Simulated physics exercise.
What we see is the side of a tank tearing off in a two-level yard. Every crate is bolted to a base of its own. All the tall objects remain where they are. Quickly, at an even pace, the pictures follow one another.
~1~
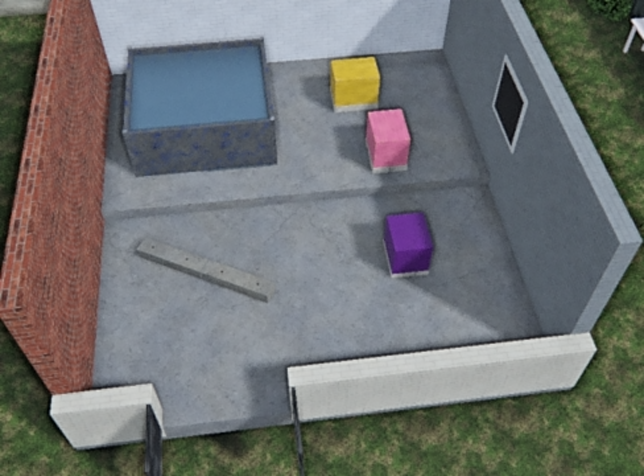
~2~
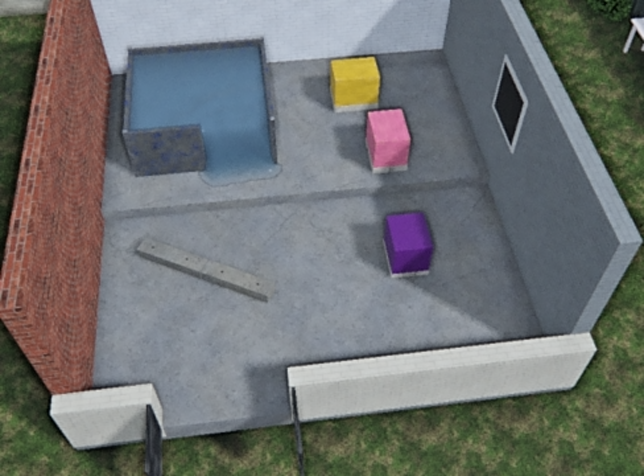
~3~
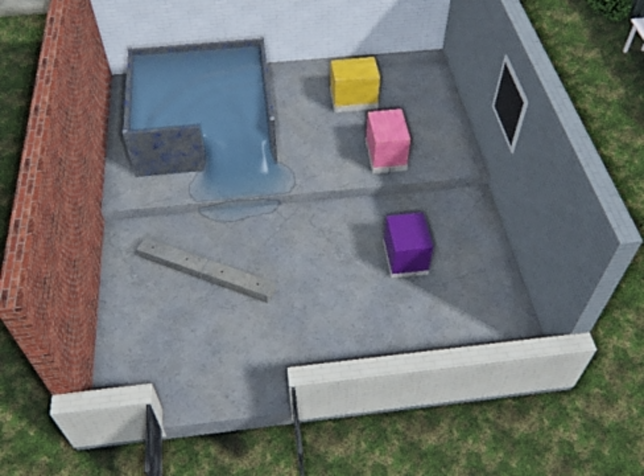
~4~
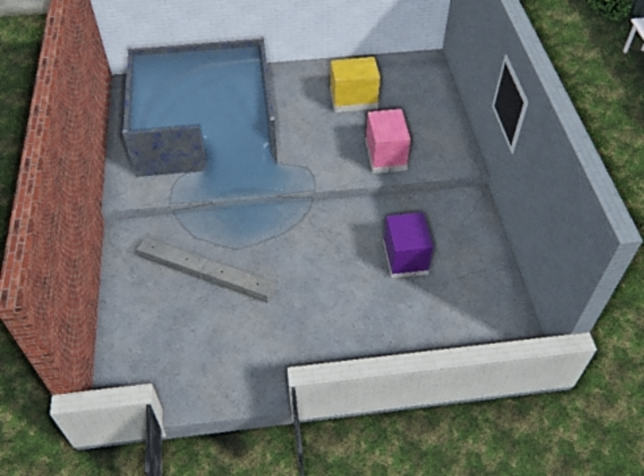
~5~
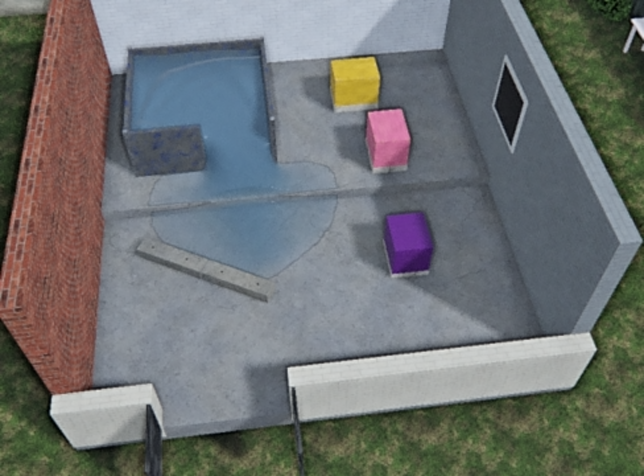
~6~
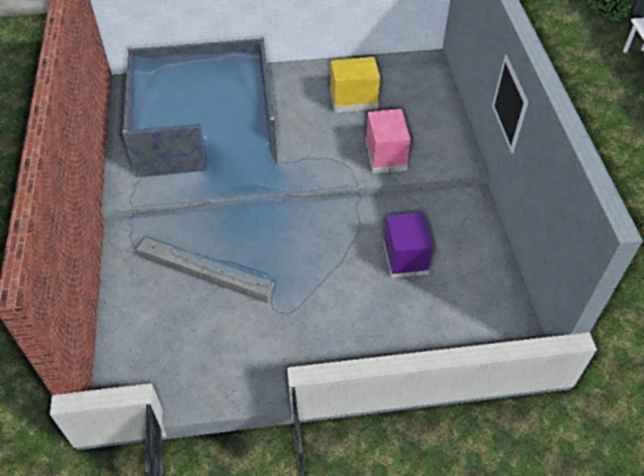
The clip shows a walled two-level yard where part of a water tank's front side opens and water pours out, spreading over the step onto the lower floor, reaching a long grey beam and passing its right end.
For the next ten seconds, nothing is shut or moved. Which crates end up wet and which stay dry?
The yellow crate is out of reach, the pink crate is out of reach, the purple crate is within reach.
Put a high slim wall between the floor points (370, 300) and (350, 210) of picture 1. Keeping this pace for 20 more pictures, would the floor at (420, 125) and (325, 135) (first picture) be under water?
One after the other: No water, no water.
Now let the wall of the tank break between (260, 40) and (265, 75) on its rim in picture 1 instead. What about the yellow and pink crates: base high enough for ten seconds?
The yellow crate is reached; the pink crate is reached.
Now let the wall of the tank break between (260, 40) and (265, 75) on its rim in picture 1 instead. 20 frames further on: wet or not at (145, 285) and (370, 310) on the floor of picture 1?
In turn: Not flooded, awash.
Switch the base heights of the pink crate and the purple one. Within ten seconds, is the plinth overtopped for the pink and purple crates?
Then pink stays clear and purple gets flooded.
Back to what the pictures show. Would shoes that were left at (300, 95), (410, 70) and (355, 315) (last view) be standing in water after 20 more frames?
Point one left clear, point two left clear, point three sodden.
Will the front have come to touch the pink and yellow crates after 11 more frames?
Pink: Wet, yellow: Dry.
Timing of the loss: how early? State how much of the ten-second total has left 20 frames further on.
About 35 per cent.
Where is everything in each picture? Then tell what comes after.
The first picture shows the water tank at (199, 87) is whole and still.
In the second picture, water pours out at (238, 149) and has run to (278, 166).
In the third picture, the front is at (213, 215), out from the gap at (239, 152).
In the fourth picture, water pours out at (239, 153) and has run to (231, 244).
In the fifth picture, water pours out at (239, 154) and has run to (262, 277).
In the sixth picture, the front is at (287, 307), out from the gap at (239, 153).
A moment on, water covers 35 % of the floor; the yellow crate not reached, the pink crate water round its plinth, the purple crate water round its plinth.
Next, water covers 55 % of the floor; the yellow crate not reached, the pink crate water round its plinth, the purple crate water round its plinth.
Then, water covers 60 % of the floor; the yellow crate not reached, the pink crate water round its plinth, the purple crate water round its plinth.
Later, water covers 70 % of the floor; the yellow crate water round its plinth, the pink crate water round its plinth, the purple crate water round its plinth.
In the end, water covers 65 % of the floor; the yellow crate stayed above the water, the pink crate stayed above the water, the purple crate was topped.
